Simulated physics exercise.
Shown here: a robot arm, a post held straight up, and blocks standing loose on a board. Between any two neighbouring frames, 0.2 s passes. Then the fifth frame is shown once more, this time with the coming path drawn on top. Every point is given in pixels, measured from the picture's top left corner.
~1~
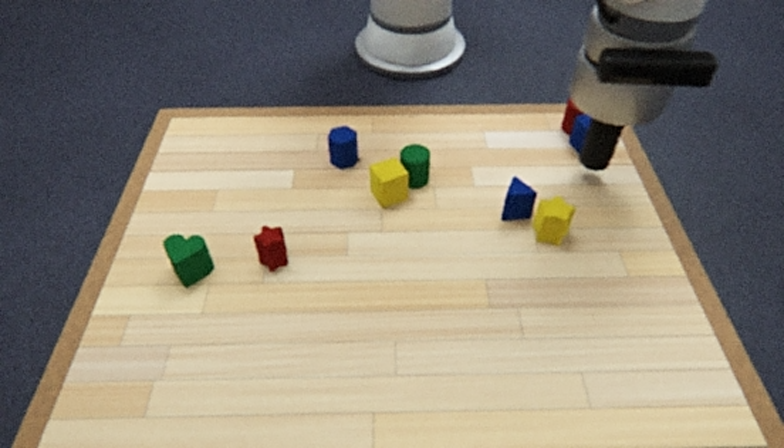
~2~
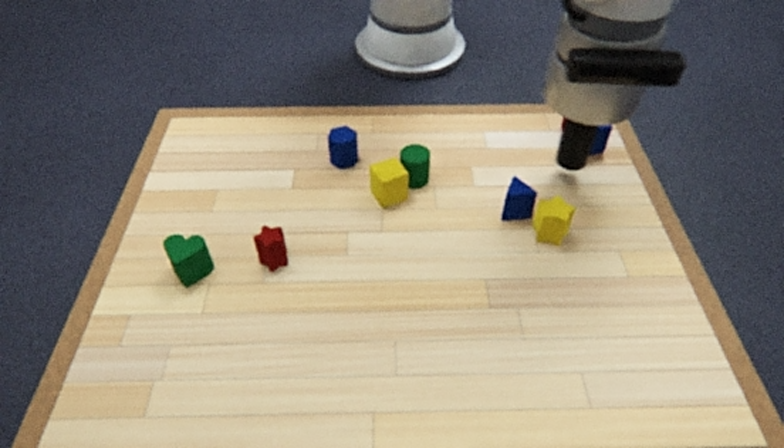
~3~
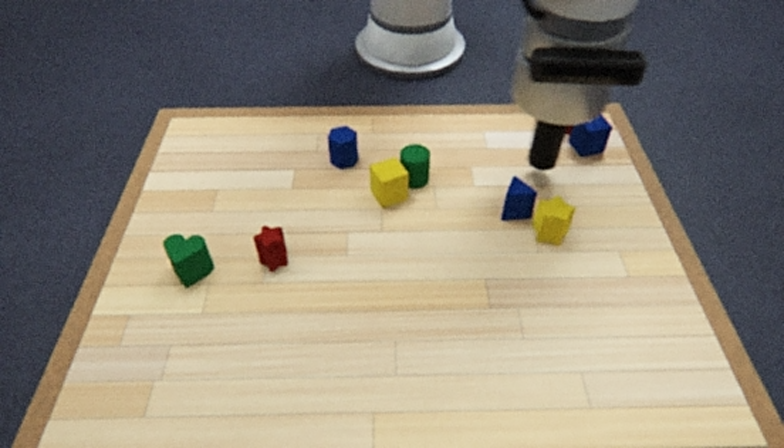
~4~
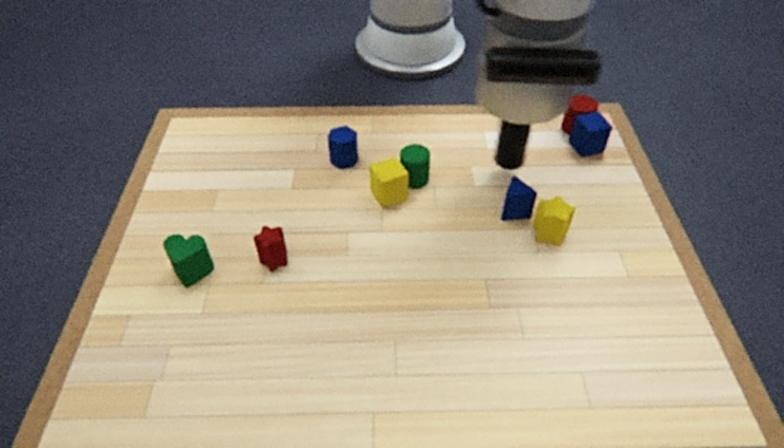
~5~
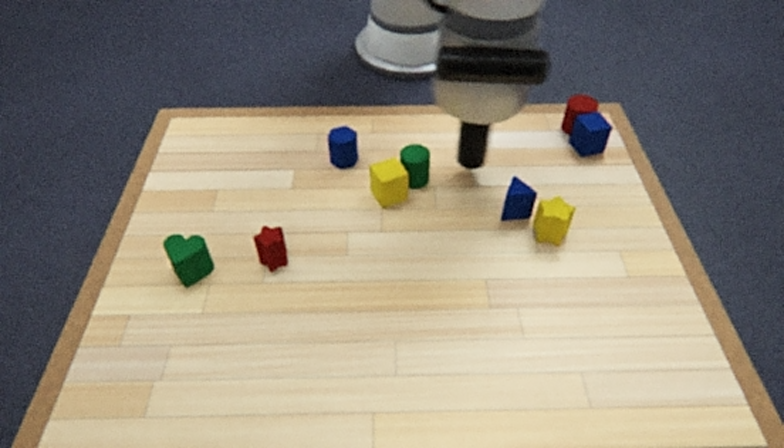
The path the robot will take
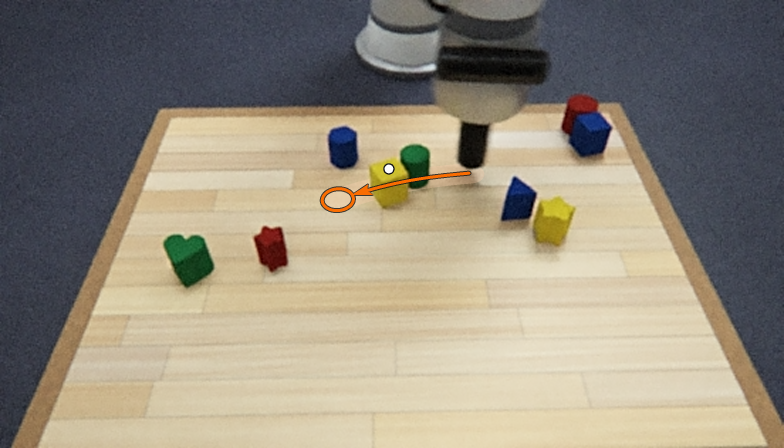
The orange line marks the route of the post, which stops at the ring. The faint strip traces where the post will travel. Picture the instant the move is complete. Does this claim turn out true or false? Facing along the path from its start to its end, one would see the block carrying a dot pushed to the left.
That statement is accurate.
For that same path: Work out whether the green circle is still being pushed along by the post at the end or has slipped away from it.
The green circle slips off.
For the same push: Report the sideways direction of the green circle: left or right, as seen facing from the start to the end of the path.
Shifted right.
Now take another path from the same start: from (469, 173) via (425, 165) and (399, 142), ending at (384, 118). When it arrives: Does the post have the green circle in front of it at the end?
Answer: No.
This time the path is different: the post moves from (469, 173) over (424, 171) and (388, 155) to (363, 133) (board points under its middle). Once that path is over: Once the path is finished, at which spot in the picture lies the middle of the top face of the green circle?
It sits at (377, 151).
The drawn path runs from (469, 173) over (425, 178) and (381, 187) to (338, 199); the dot is on the yellow square block.
The first path, step by step. One third of the way, post (426, 165); yellow square block (380, 171), turned 35° anticlockwise; green circle (395, 153).
Two thirds of the way, post (380, 174); yellow square block (365, 180), turned 40° anticlockwise; green circle (353, 151).
At the end, post (337, 186); blue six-sided block (340, 133); yellow square block (350, 193), turned 85° anticlockwise; green circle (333, 152); blue three-sided block not moved.
